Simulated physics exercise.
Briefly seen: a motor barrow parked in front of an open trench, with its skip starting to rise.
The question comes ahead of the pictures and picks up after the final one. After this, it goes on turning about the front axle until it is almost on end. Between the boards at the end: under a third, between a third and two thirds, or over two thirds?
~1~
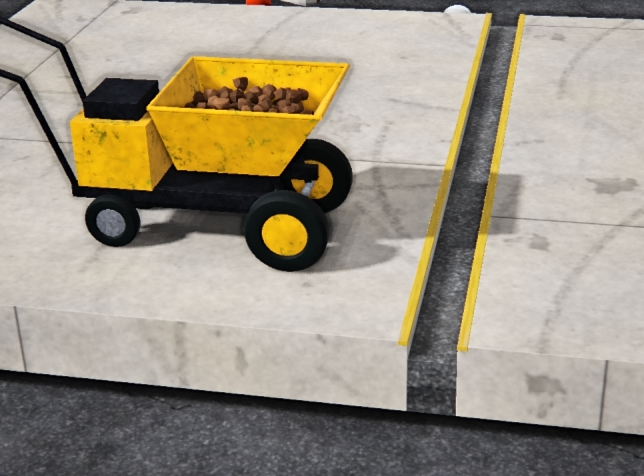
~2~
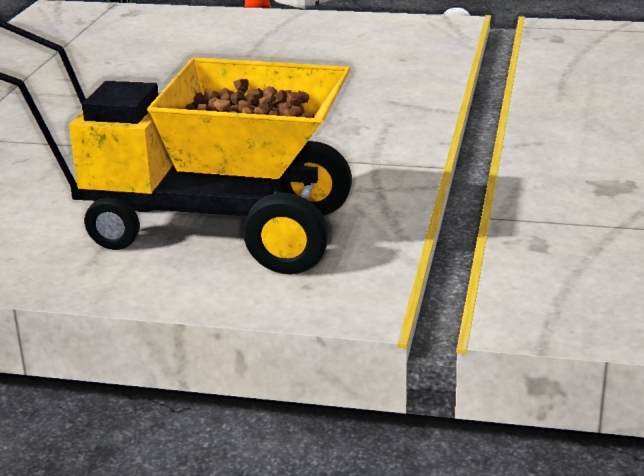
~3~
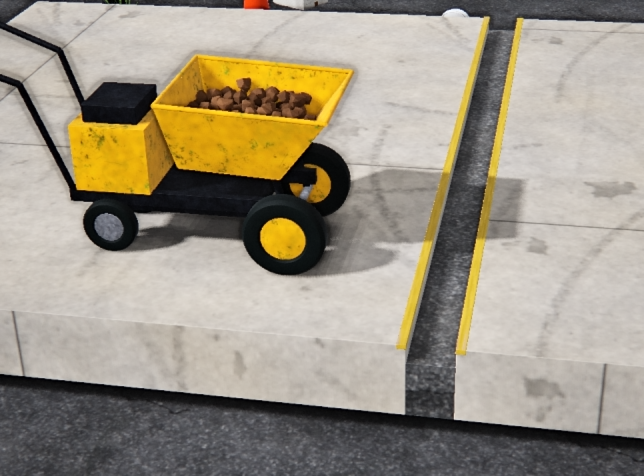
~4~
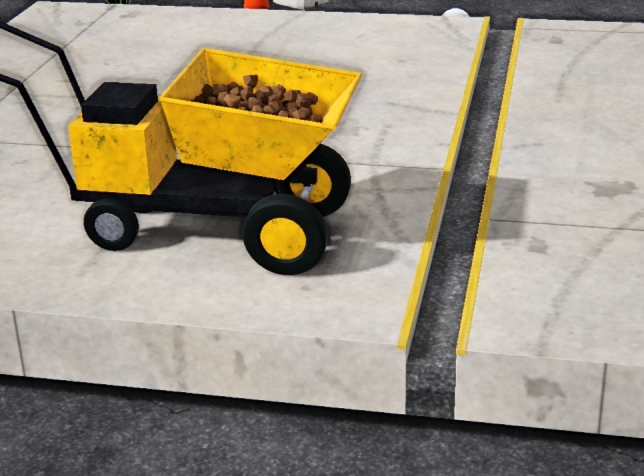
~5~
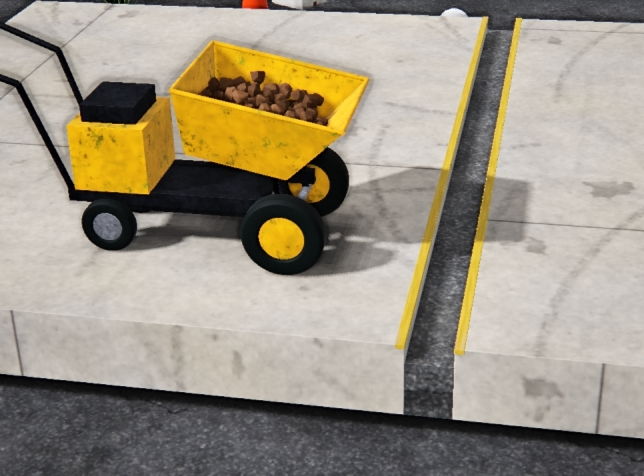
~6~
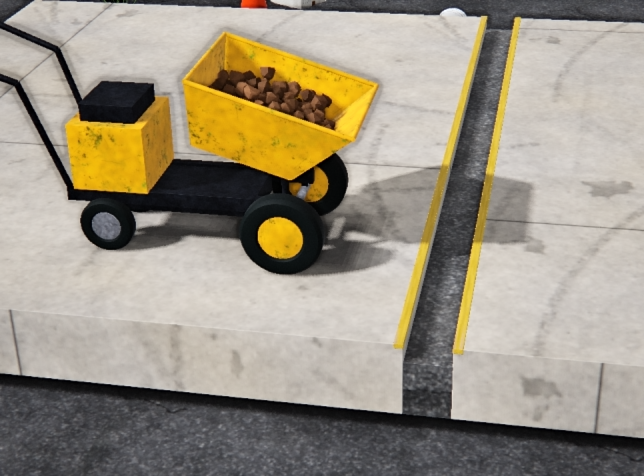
Reaches a third, stays within two thirds.
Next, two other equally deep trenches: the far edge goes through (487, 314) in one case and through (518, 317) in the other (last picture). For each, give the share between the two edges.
You'd get 70 % in the first case and 80 % in the second.
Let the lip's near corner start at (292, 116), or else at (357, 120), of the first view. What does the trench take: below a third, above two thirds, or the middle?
Log - stop 1: In the middle band. Stop 2: Less than a third.
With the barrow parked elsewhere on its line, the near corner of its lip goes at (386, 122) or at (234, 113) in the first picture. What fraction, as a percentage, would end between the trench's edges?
0 % and 10 %.
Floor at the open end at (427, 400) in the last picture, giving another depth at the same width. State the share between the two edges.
About 90 per cent.
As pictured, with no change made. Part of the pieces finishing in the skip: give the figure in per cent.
Estimate: Near 25 %.
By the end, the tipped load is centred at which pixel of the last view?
(453, 247).
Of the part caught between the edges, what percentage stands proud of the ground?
50 per cent or thereabouts.
Soon after the last picture, skip tipped steeply; all in the skip.
A little later, skip tipped right over; nearly all in the skip; a small part in or heaped over the trench; a stray few beyond it; a stray few falling.
Later still, skip tipped right over; about a third in the skip; a stray few short of the trench; about half in or heaped over the trench; a small part beyond it.
By the end, skip tipped right over; about a quarter in the skip; a stray few short of the trench; about half in or heaped over the trench; a small part beyond it.
